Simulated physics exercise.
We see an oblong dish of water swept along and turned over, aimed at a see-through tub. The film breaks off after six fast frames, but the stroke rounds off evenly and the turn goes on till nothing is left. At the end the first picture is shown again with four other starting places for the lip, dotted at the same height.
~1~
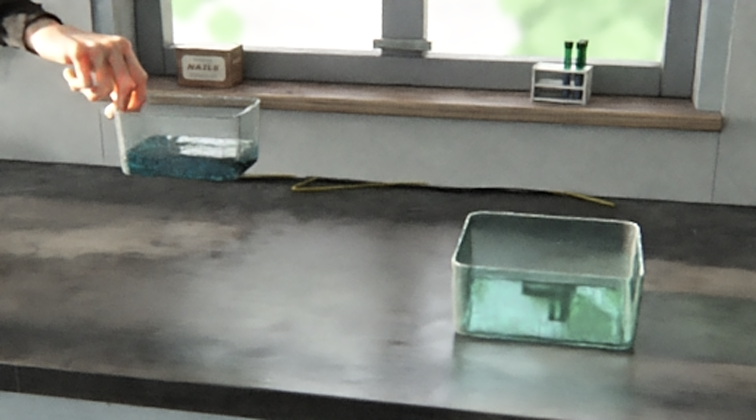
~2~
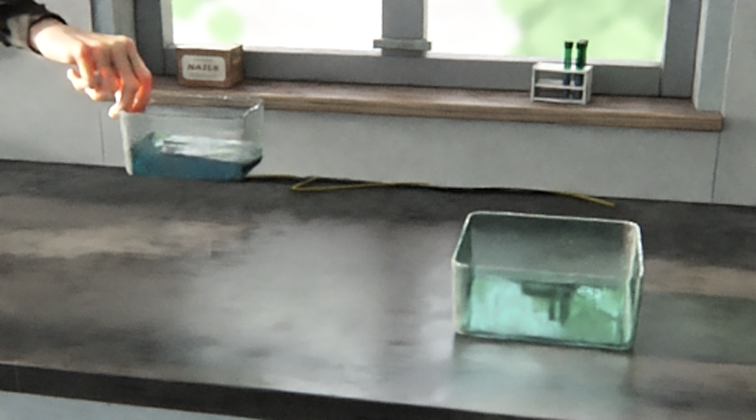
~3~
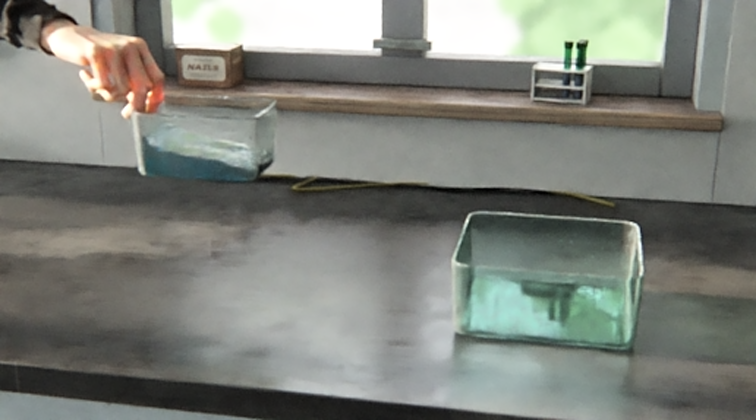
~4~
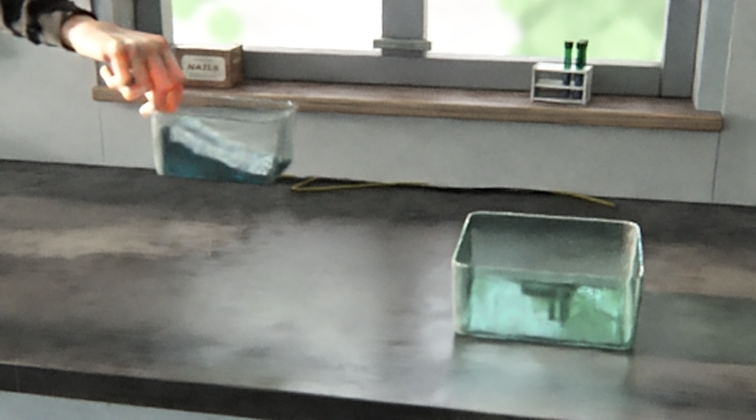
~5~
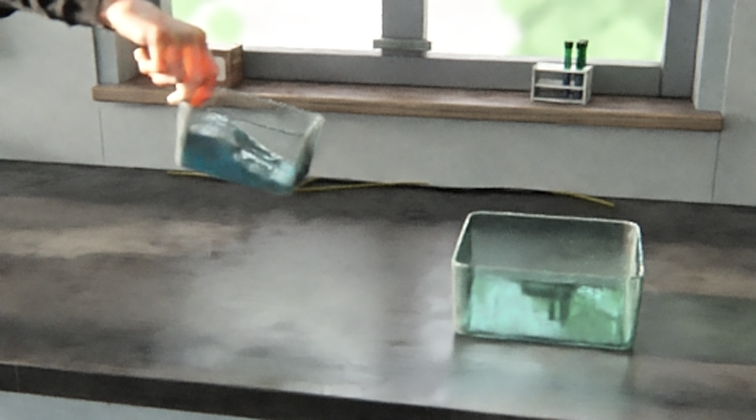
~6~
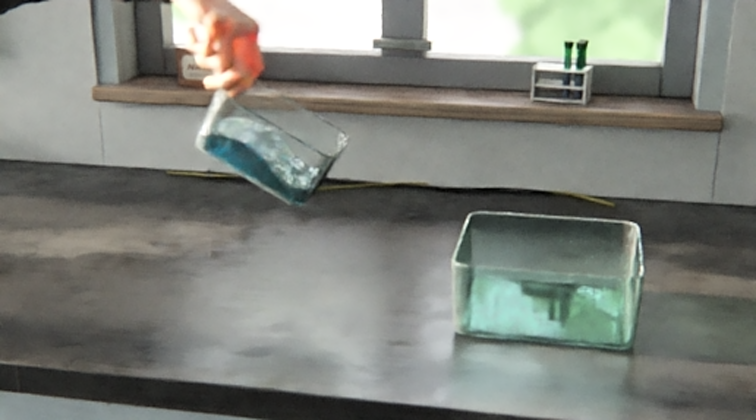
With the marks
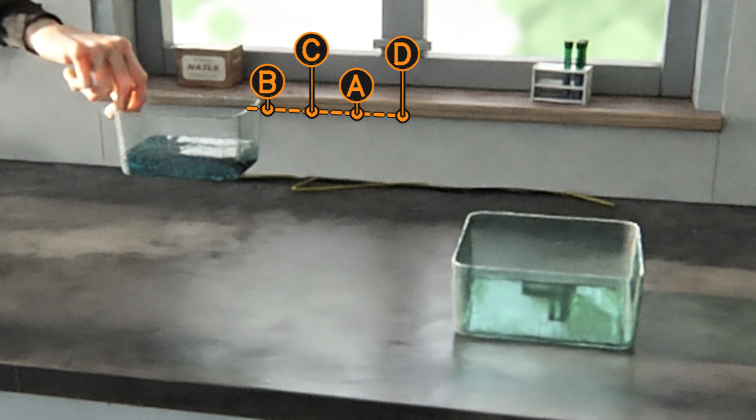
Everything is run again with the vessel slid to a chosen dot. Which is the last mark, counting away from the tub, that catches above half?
C will do.
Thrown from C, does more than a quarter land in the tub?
Yes.
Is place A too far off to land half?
No.
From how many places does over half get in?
Three.
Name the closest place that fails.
Here it is place B.
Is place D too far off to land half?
No, not at all.
On the marked copy, A at (356, 113); B at (267, 109); C at (311, 111); D at (402, 115).
If A is chosen, about 94 % lands in the tub, 3 % falls short.
If B is chosen, about 33 % lands in the tub, 58 % falls short and 9 % goes beside or beyond.
If C is chosen, about 72 % lands in the tub, 20 % falls short and 8 % goes beside or beyond.
If D is chosen, about 84 % lands in the tub, 2 % falls short and 14 % goes beside or beyond.
